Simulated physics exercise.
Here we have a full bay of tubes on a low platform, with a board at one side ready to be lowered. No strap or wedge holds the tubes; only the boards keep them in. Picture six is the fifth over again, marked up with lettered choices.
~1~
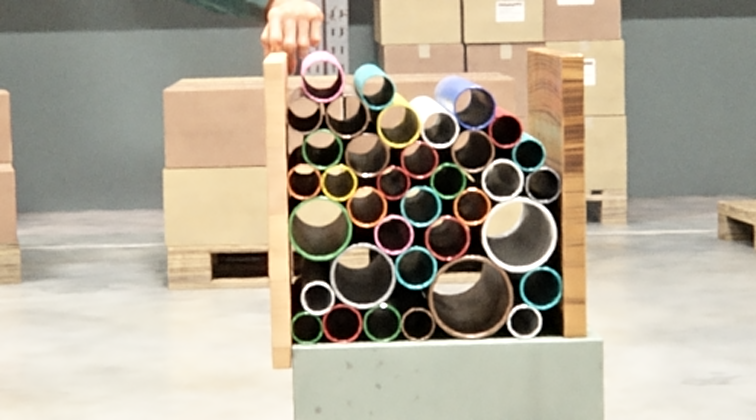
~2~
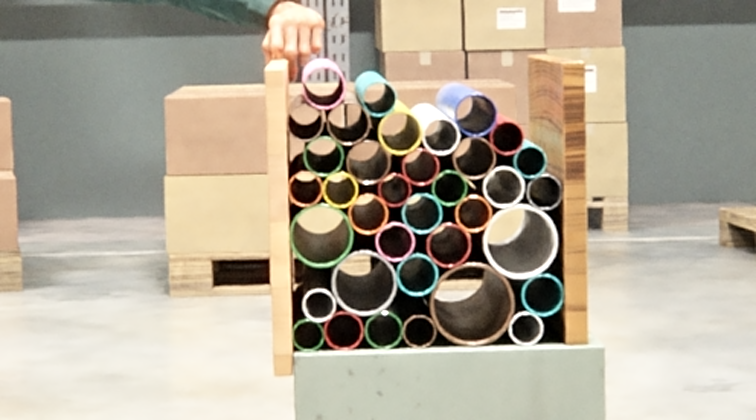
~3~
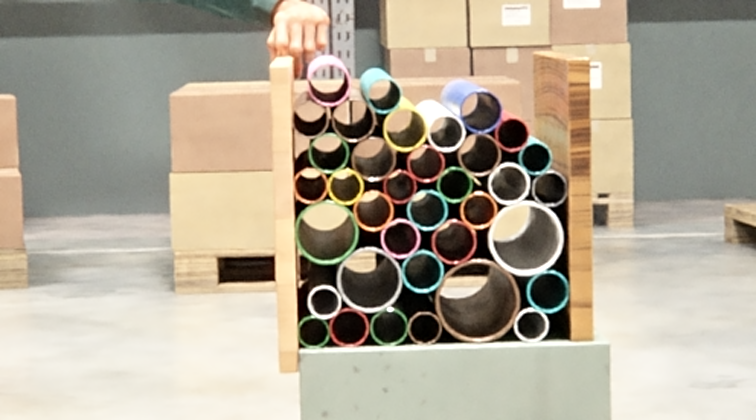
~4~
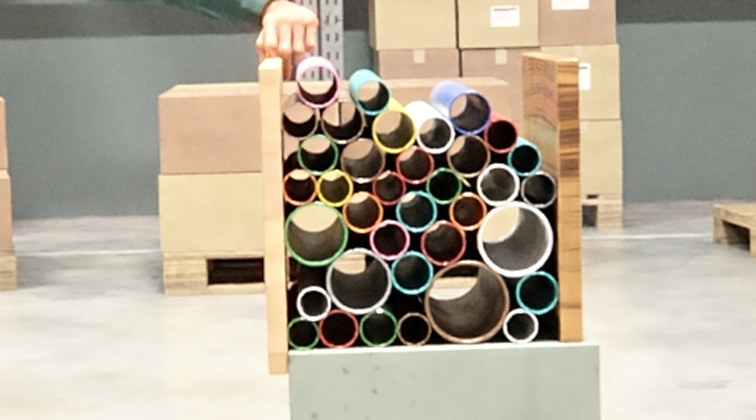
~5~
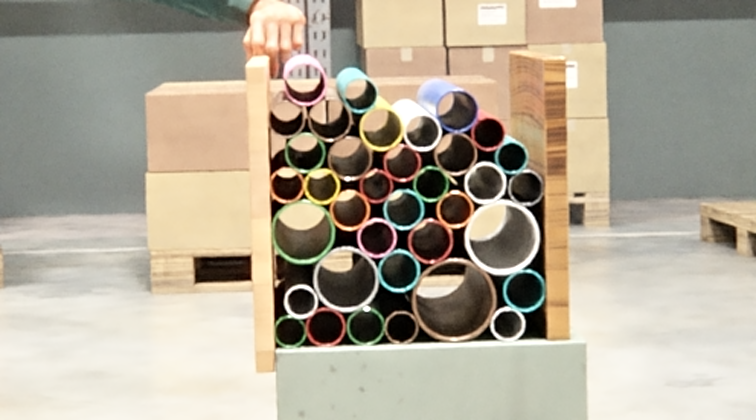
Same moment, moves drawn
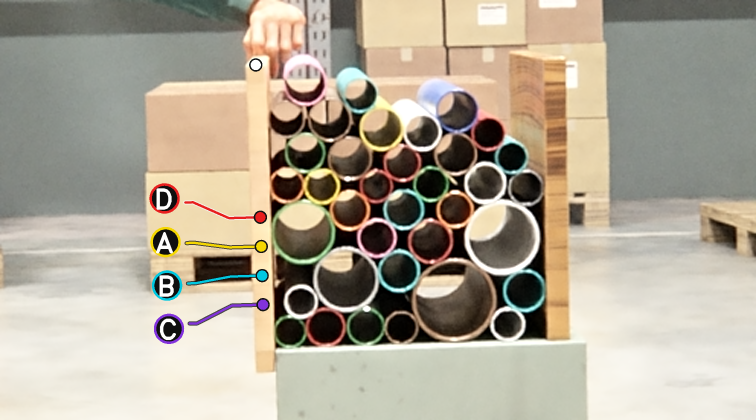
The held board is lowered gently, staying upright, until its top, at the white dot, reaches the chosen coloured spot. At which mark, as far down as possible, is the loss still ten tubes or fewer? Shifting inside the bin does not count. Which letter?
The last mark within the limit is B.
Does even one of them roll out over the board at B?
Yes, at B.
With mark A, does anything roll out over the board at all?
Yes.
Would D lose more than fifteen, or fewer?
Fewer than fifteen.
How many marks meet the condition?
Three of them.
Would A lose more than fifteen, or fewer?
Fewer than fifteen.
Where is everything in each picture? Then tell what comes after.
A green tube (320, 228); a turquoise tube (421, 207); a brown tube (367, 155), in the first frame.
A brown tube (368, 162); a yellow tube (400, 132), in the second frame.
A white tube (446, 132); a blue tube (481, 112), in the third frame.
Side board (276, 203); a green tube (303, 333), in the fourth frame.
A green tube (303, 232); a turquoise tube (404, 210), in the fifth frame.
On the copy, A at (261, 247); B at (262, 275); C at (263, 305); D at (261, 217); the white dot at (256, 65).
On B. First, top of the board (268, 153).
Then, top of the board (271, 253).
Finally, top of the board (272, 274), eight out over the board.
By contrast, A eight out over the board; C more than ten out over the board; D about six out over the board.
